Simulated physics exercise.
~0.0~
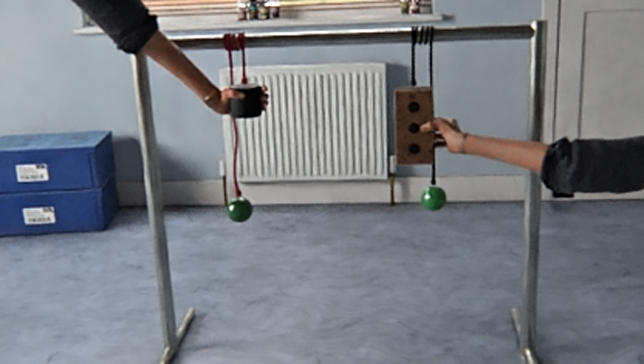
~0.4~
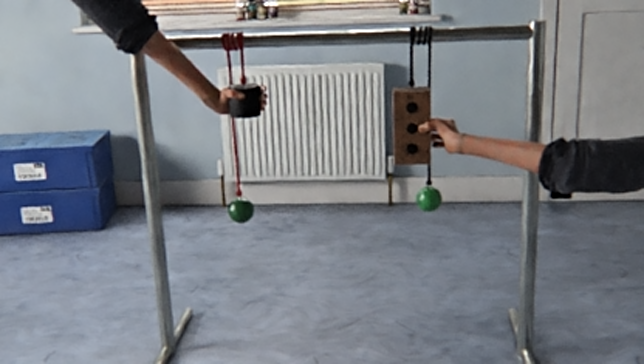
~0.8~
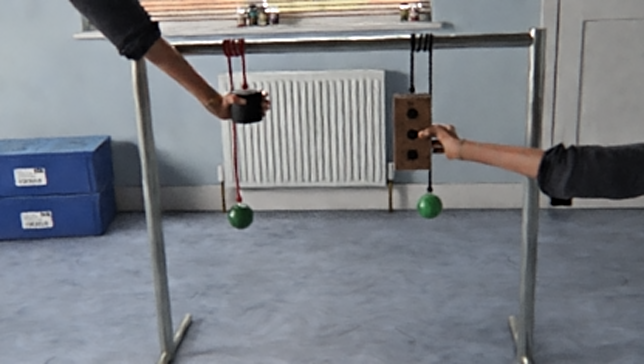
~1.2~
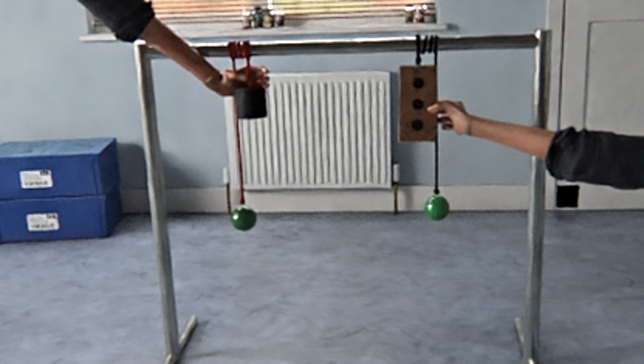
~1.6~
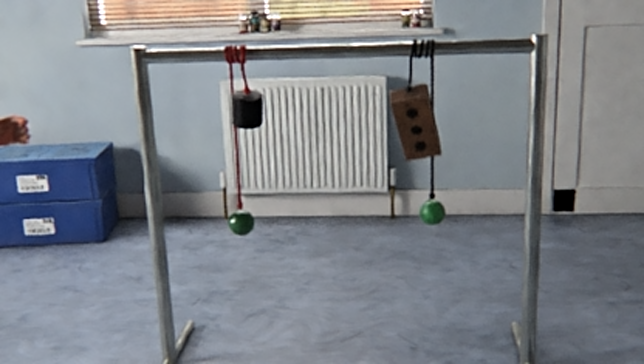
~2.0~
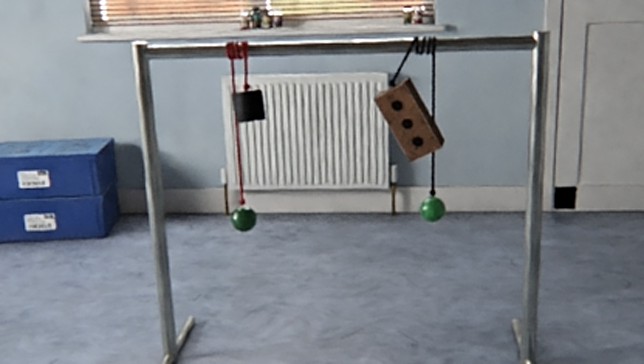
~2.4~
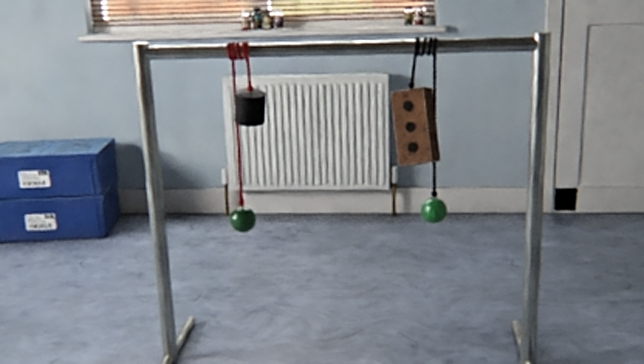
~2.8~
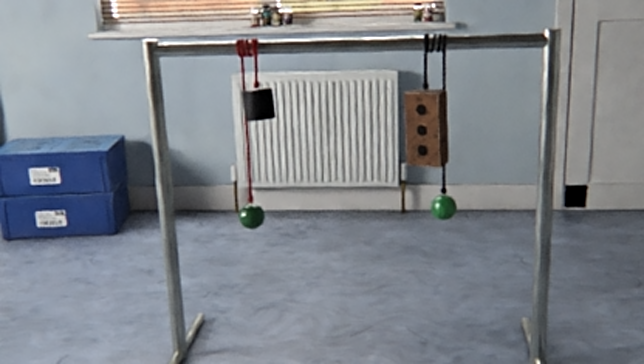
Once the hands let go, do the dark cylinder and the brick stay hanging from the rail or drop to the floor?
Both stay hanging. The dark cylinder keeps its height, and the brick tilts and swings a little but stays up in the air.
